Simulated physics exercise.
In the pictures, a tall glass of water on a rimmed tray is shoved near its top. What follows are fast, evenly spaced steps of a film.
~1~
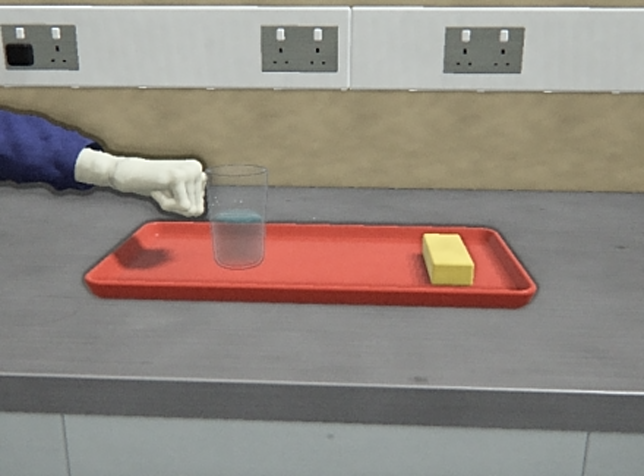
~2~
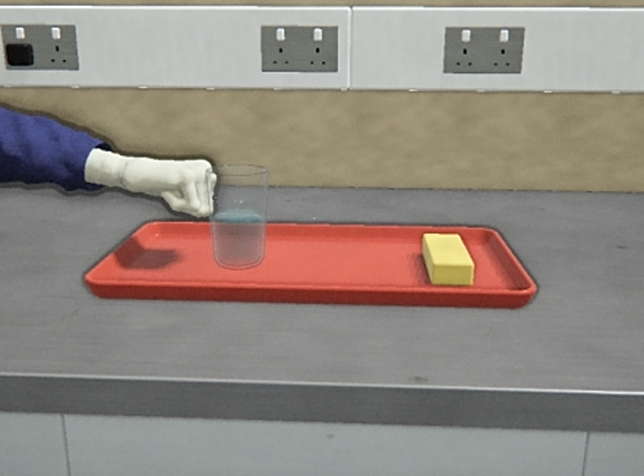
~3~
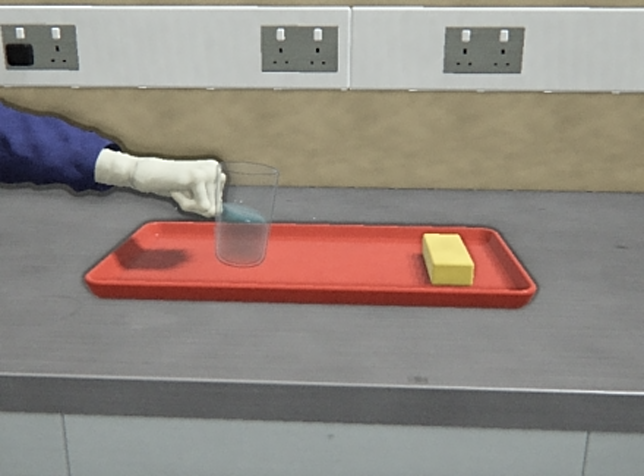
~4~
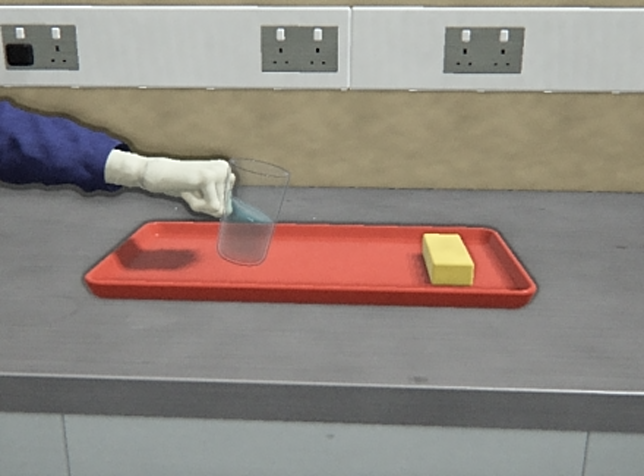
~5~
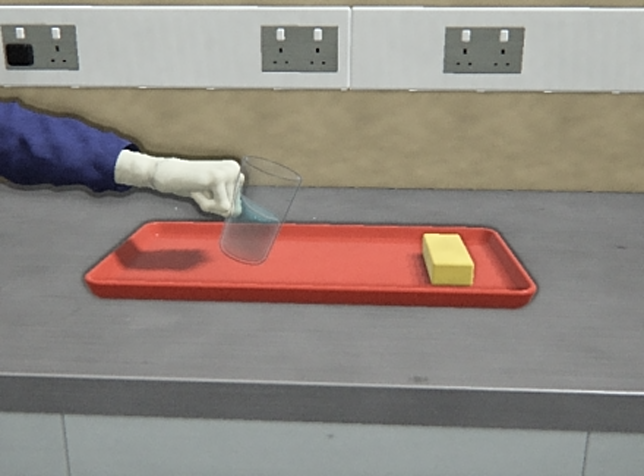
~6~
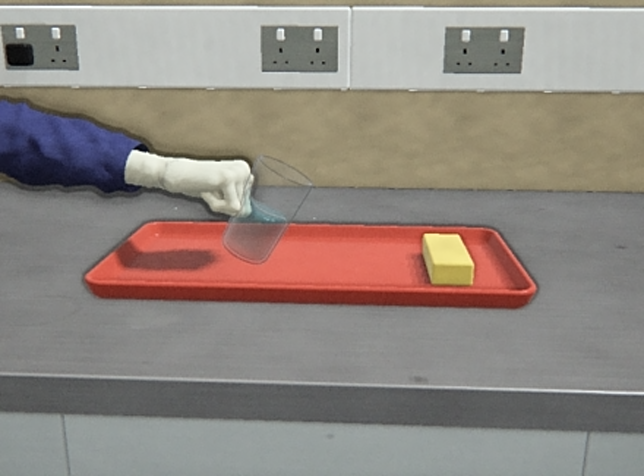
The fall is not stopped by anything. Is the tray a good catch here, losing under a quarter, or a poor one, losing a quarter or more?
The tray is going to save three quarters or more.
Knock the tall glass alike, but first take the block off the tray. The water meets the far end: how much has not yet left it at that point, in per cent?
45 %.
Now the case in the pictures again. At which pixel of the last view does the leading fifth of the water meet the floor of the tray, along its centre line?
(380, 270).
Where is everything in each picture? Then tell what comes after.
It leans 0°; its right rim is at (266, 172); the water meets the walls at (215, 214) and (263, 214); the tray's far rim is at (512, 257); a block is fixed to the tray further along, in the first picture.
It leans 0°; its right rim is at (266, 172); the water meets the walls at (215, 214) and (263, 214), in the second picture.
It leans 7°; its right rim is at (277, 174); the water meets the walls at (220, 200) and (265, 216), in the third picture.
It leans 13°; its right rim is at (289, 176); the water meets the walls at (228, 190) and (274, 218), in the fourth picture.
It leans 21°; its right rim is at (300, 181); the water meets the walls at (236, 199) and (281, 218), in the fifth picture.
It leans 28°; its right rim is at (311, 186); the water meets the walls at (237, 207) and (289, 215), in the sixth picture.
A moment on, the tall glass is falling and 100 per cent is in the glass, 0 on the tray and 0 above or beyond its rim.
Next, the tall glass lies on its side and 73 per cent is in the glass, 20 on the tray and 7 above or beyond its rim.
Then the tall glass lies on its side and 35 per cent is in the glass, 54 on the tray and 11 above or beyond its rim.
Later the tall glass lies on its side and 19 per cent is in the glass, 79 on the tray and 2 above or beyond its rim.
In the end 98 per cent is held by tray and glass, 2 is off the tray.
